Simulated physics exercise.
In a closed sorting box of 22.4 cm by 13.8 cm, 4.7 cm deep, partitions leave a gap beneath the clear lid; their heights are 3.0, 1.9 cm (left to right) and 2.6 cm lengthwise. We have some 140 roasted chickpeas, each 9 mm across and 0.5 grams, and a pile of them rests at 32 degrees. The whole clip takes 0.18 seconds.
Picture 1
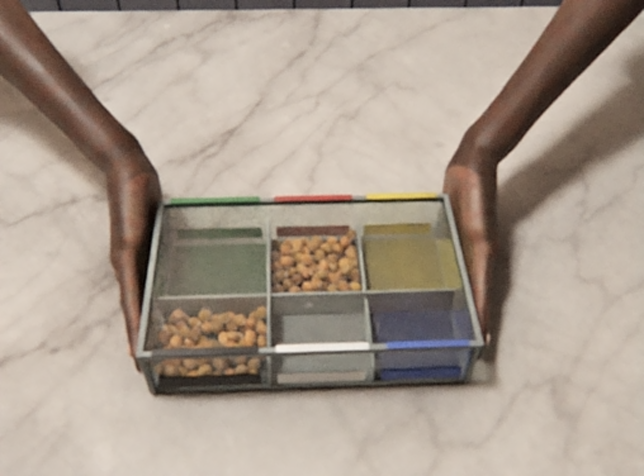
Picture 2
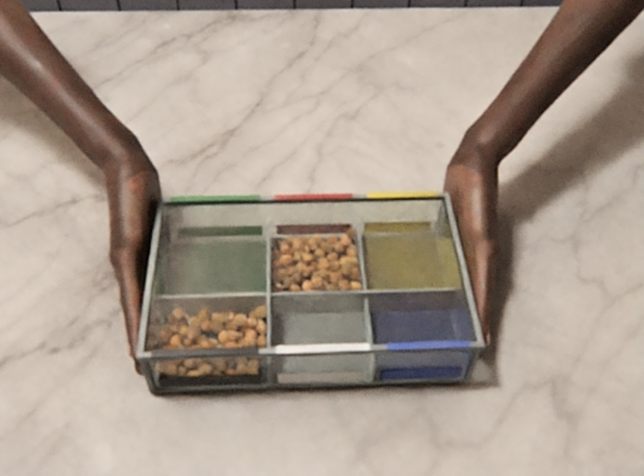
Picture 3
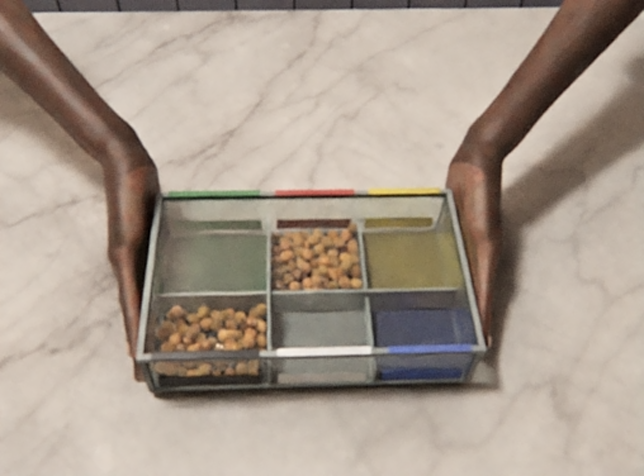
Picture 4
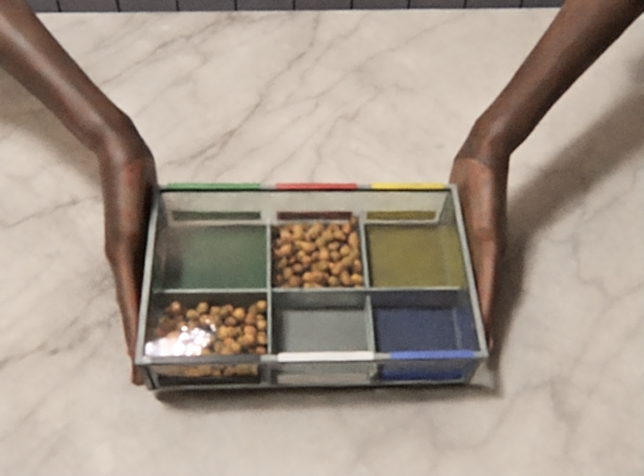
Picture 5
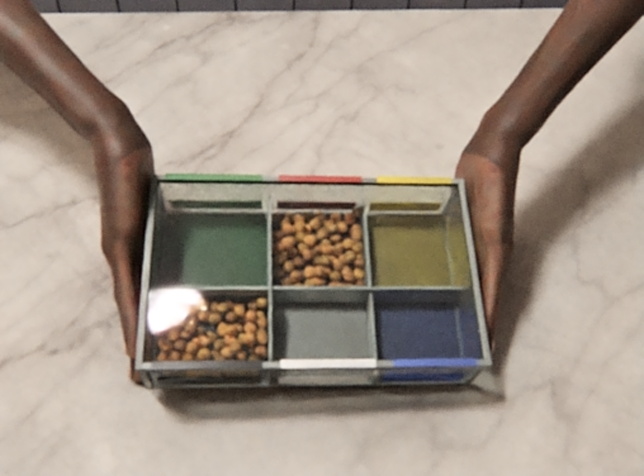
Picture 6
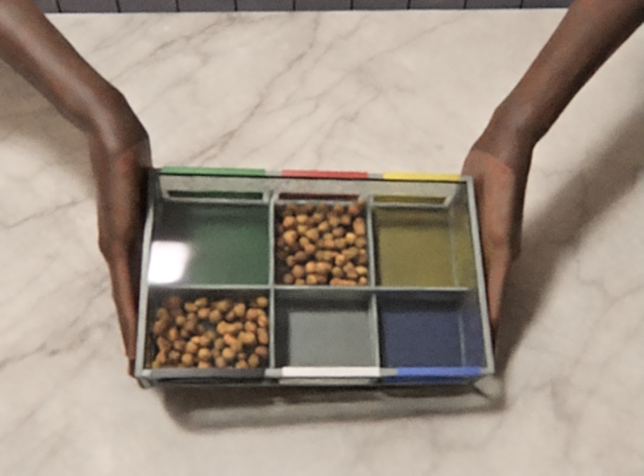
On a marble surface, two hands gradually tilting a clear-lidded, six-compartment box of chickpeas as a bright reflection shifts across its lid.
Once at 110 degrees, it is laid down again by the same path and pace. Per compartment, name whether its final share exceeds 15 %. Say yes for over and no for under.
Red: No; blue: Yes; green: No; yellow: No; white: Yes; black: Yes.
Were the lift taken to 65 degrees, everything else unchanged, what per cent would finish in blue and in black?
Blue: 0, black: 50 (per cent).
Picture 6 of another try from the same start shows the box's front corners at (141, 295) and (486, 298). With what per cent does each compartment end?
Red 45, blue 0, green 30, yellow 15, white 0, black 10.
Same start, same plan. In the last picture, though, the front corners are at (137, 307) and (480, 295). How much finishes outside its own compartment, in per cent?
It comes to around 55 per cent in that case.
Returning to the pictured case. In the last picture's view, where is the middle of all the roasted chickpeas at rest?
Somewhere around (277, 366) in the final frame.
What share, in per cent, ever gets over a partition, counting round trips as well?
Roughly 50 %.
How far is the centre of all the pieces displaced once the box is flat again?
It moves around 5.0 centimetres.
Then, 0.60 s after the last picture, tilt 110 degrees; red 30 %, blue 5 %, yellow 5 %, white 15 %, black 50 %.
Then, 1.01 s after the last picture, tilt 46 degrees; blue 25 %, white 25 %, black 50 %.
Then, 1.49 s after the last picture, tilt 0 degrees; blue 25 %, white 25 %, black 50 %.
In the end, red 0 %, blue 25 %, green 0 %, yellow 0 %, white 25 %, black 50 %.
